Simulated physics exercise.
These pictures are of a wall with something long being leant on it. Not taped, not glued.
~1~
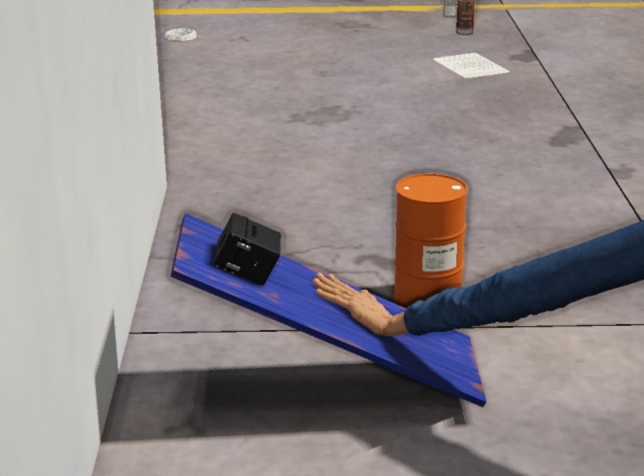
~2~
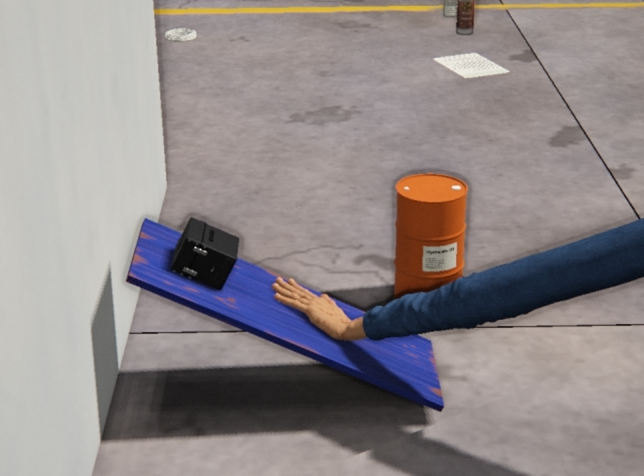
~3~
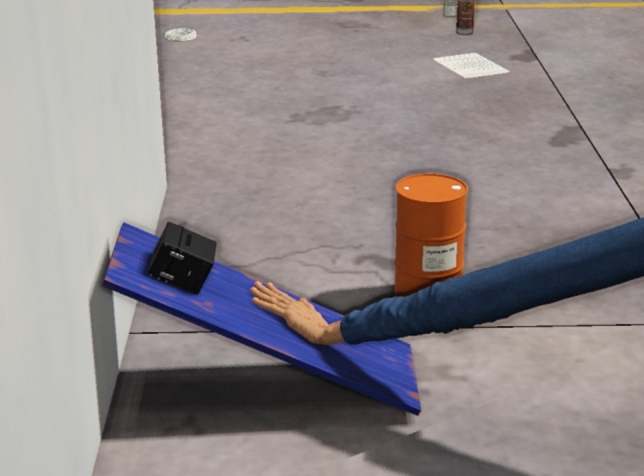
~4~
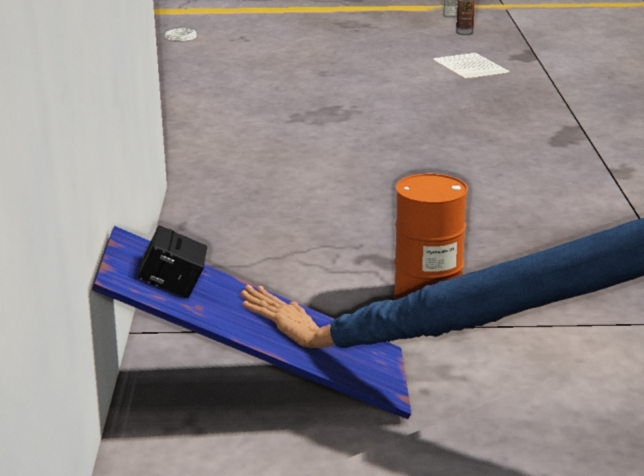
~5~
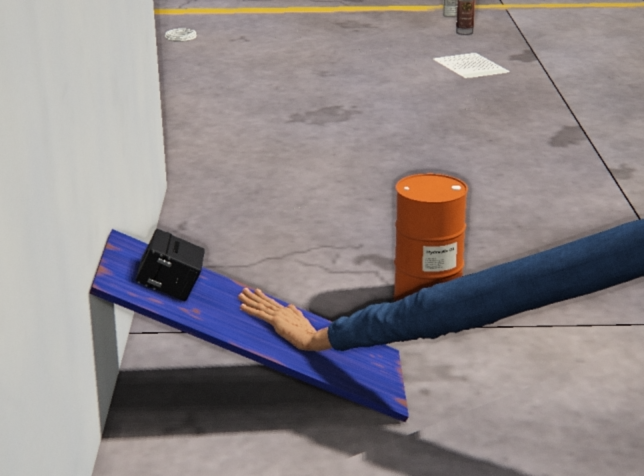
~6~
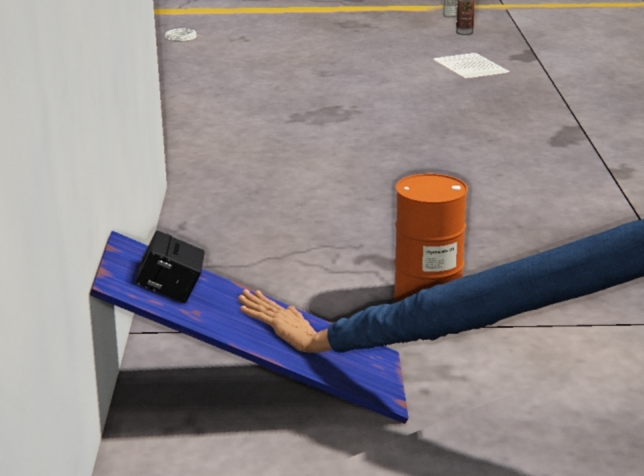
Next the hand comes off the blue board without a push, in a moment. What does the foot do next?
It settles lower.
Then, 0.30 s later than the last frame, blue board 17° lower than it was left near (275, 365).
Then, 0.40 s later than the last frame, blue board 28° lower than it was left near (283, 382).
Then, 0.50 s later than the last frame, blue board 29° lower than it was left near (283, 385).
When it is over, moved from the start, blue board; orange canister as before. End places, in pixels of the last picture, blue board near (284, 388). The board slips out.
